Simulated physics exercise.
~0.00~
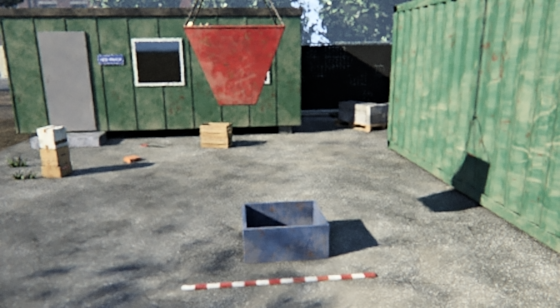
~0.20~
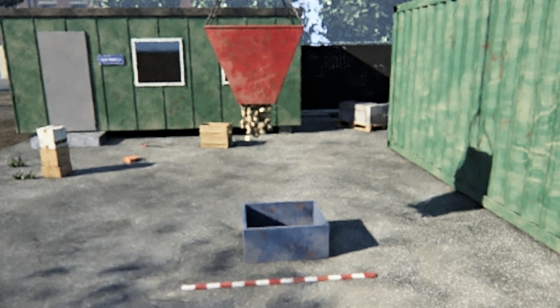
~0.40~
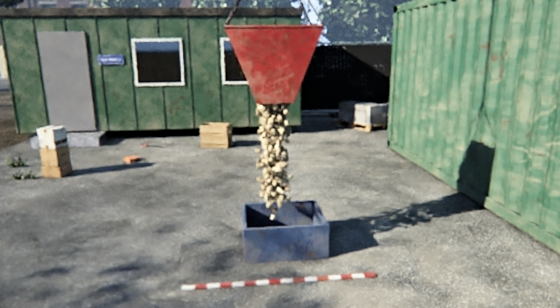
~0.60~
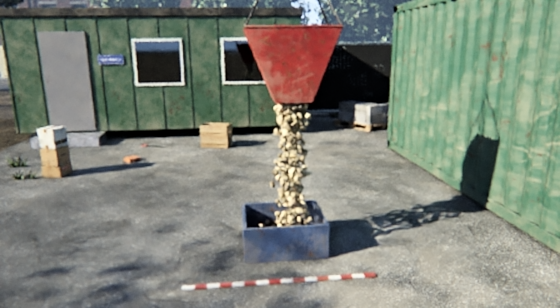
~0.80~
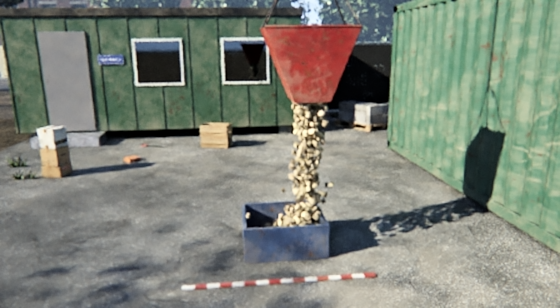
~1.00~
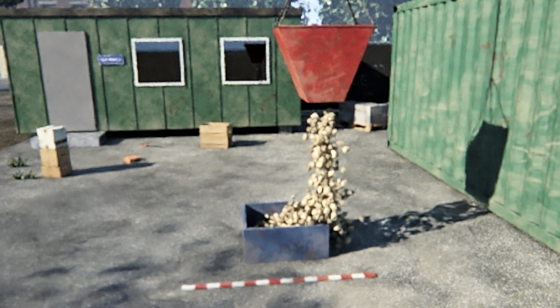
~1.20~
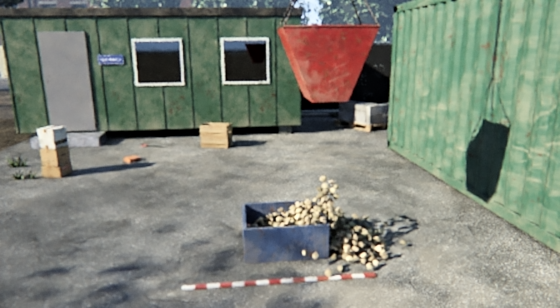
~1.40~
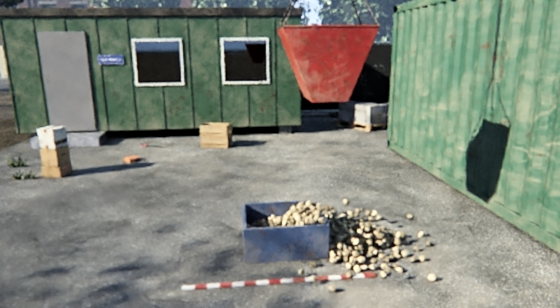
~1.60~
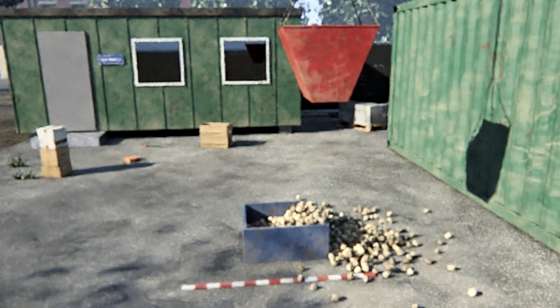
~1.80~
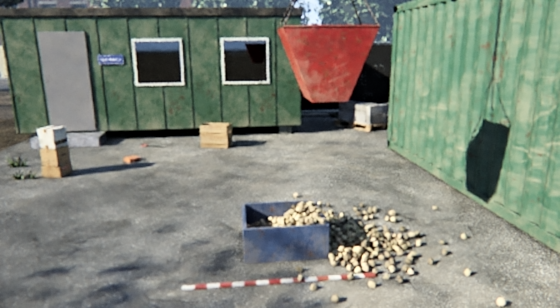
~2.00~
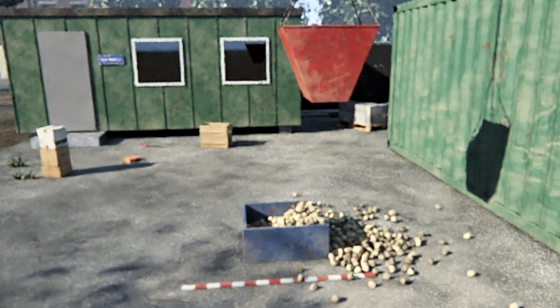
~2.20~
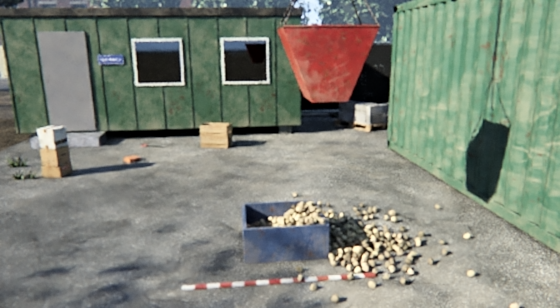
To begin with, a red skip hangs over a paved yard with green cabins and a container, above and to the left of an open blue-grey bin behind a striped staff. As it travels right, pale stones start dropping from its underside. The stream lengthens and falls into the bin, heaping toward the right side as the skip moves past. The last stones spill over the right edge, and the emptied skip stops. Stones tumble across the ground, a few rolling farther right, before settling with most in the bin and a large scattered pile beside it.
